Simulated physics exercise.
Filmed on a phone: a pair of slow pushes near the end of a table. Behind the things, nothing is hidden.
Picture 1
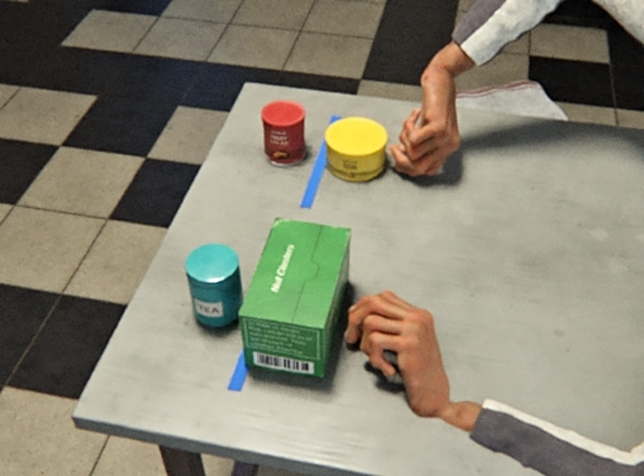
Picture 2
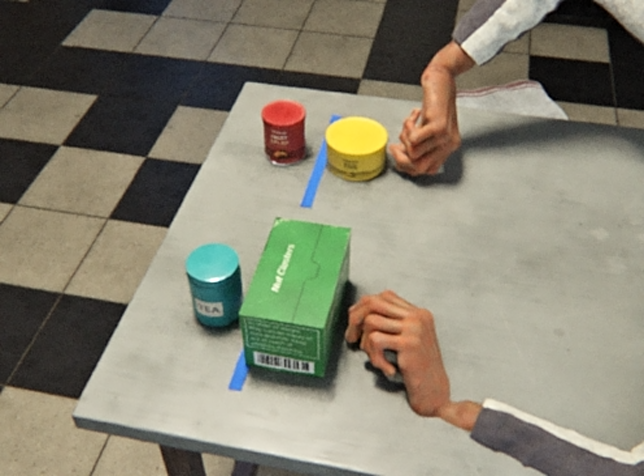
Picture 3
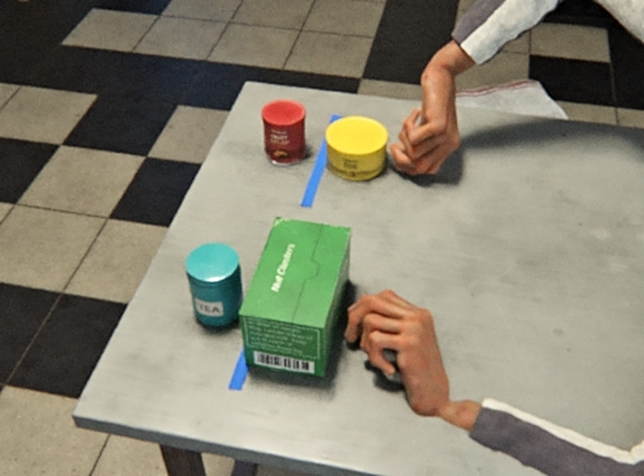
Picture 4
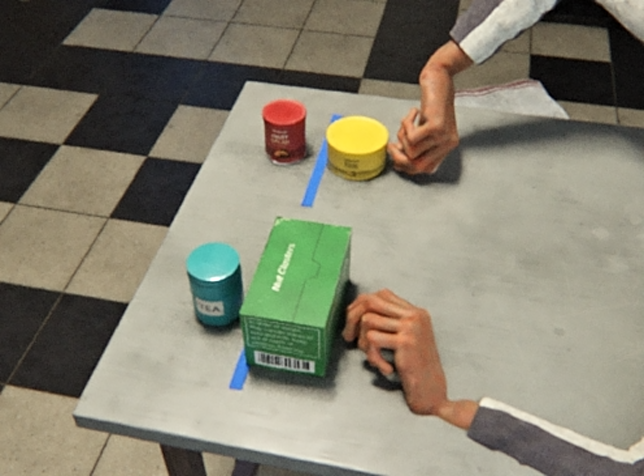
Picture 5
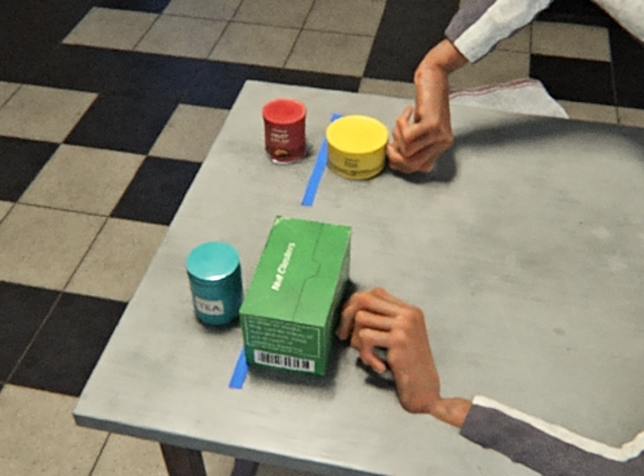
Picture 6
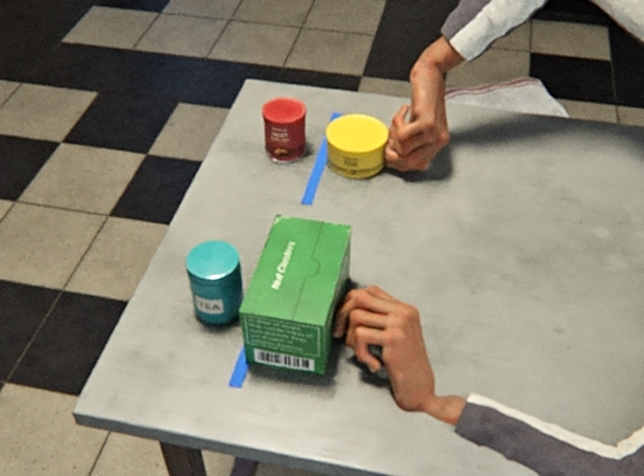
Two hands make only a slight move to the left, the lower one creeping closer to a green box and the upper one staying beside a yellow tub, while the containers and the steady camera show almost no change. The view looks down at an angle on a grey table above a black-and-pale checkered floor. A red pot sits left of the tub, and a turquoise jar left of the box, near blue tape.
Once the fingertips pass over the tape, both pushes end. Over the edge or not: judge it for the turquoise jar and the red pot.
The turquoise jar does not go off, the red pot does not go off.
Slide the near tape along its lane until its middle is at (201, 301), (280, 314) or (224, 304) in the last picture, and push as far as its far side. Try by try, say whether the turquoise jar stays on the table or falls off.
In that order, it overshoots; pulls up in time; overshoots.
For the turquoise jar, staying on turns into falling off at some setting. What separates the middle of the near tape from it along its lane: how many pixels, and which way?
Direction left, distance some 24 pixels.
Then, 0.52 s after the last picture, turquoise jar moved a little near (199, 279); red pot moving near (275, 129).
Then, 0.80 s after the last picture, turquoise jar moved about its own width near (178, 276); red pot moved about its own width near (258, 127).
Then, 1.02 s after the last picture, turquoise jar moved about its own width near (162, 273); red pot moved about its own width near (245, 126).
At rest, the turquoise jar remains on top, near (153, 272); the red pot remains on top, near (238, 125).
